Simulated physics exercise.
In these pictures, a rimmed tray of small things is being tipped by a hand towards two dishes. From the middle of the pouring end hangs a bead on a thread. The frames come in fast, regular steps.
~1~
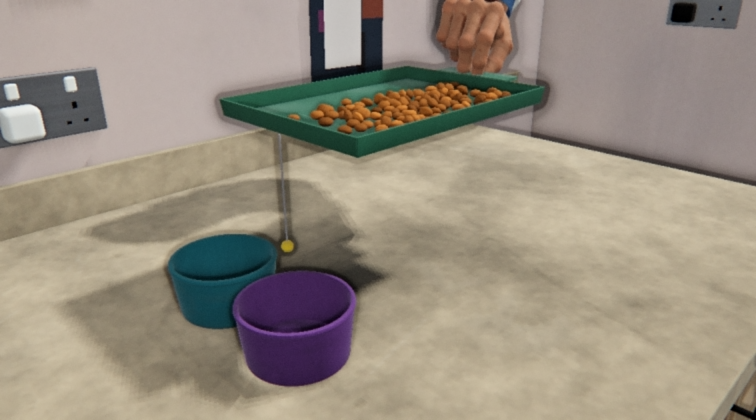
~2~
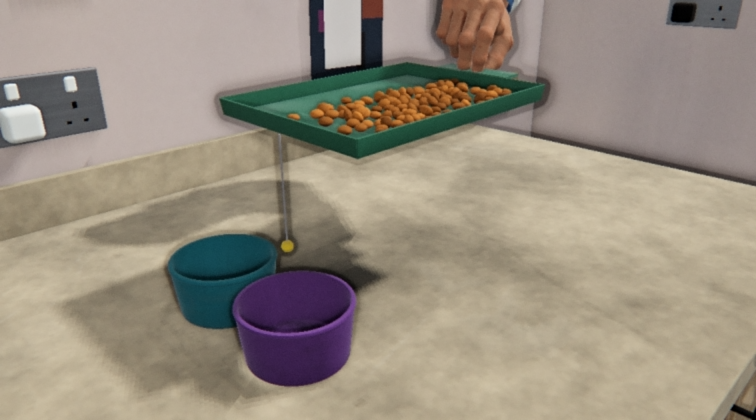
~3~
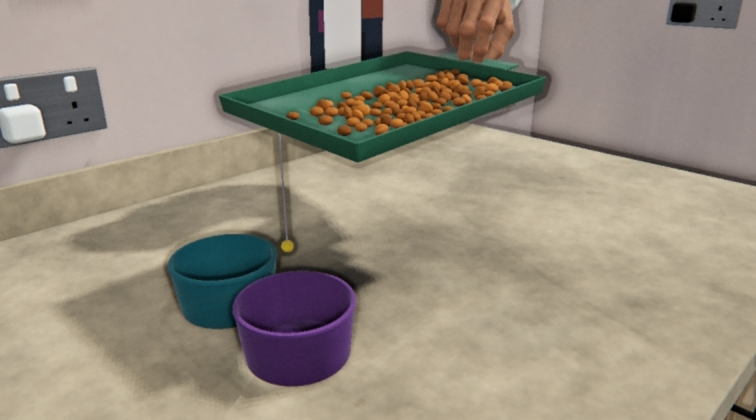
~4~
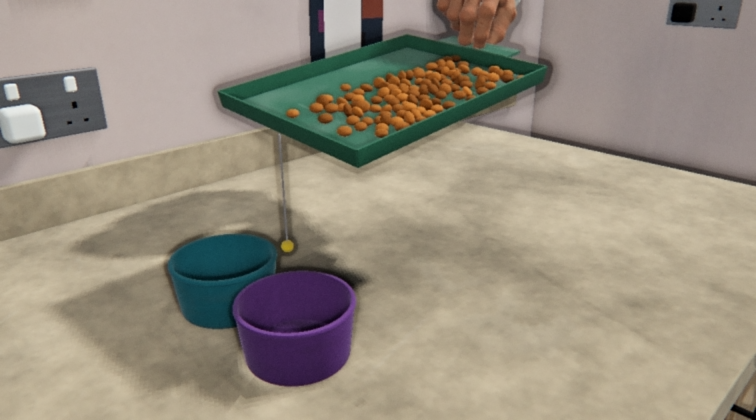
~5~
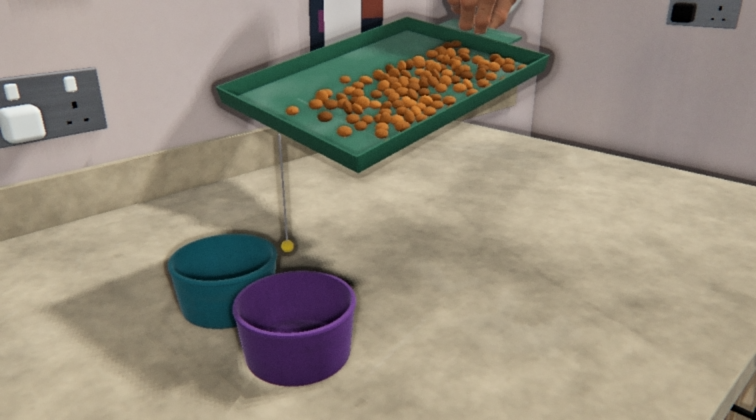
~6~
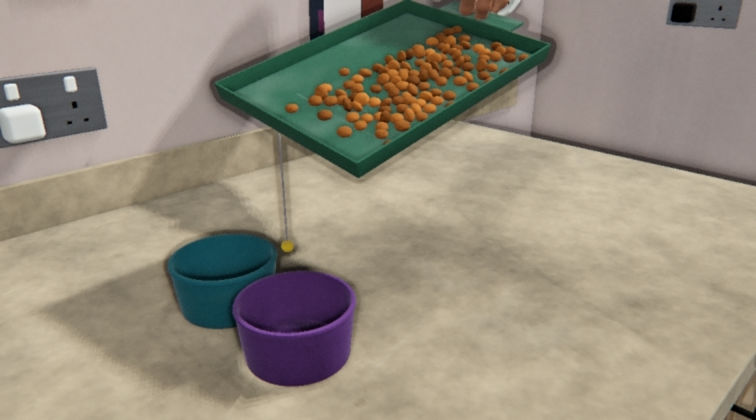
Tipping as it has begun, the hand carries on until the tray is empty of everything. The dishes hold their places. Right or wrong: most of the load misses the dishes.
Right, the dishes get under half.
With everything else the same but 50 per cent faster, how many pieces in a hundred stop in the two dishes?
Close to 40 in a hundred.
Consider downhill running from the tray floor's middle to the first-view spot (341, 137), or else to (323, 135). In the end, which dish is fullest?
Okay, first try the right-side one, second try the right-side one.
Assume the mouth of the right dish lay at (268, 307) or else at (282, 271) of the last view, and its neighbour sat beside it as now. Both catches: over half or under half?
Taking the places in turn, it's shy of half and then shy of half.
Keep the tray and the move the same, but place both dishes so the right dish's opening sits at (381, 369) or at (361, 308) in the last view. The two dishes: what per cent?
Respectively 20 % and 90 %.
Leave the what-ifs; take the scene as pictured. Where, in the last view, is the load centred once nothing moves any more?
I'd place the middle at about (350, 352).
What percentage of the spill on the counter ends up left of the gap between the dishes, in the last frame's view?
I make it about 0 percent or so.
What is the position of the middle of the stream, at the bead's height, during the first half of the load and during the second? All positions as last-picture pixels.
It goes through near (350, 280) first, then near (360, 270).
Soon, tray tipped steeply; all on the tray.
A while on, tray tipped right over; about a quarter on the tray; about a quarter in the right dish; about a third outside both; a small part in the air.
Towards the end, tray tipped past a quarter turn; about a third in the right dish; about two thirds outside both.
Finally, tray tipped past a quarter turn; about a third in the right dish; none in the left dish; about two thirds outside both.
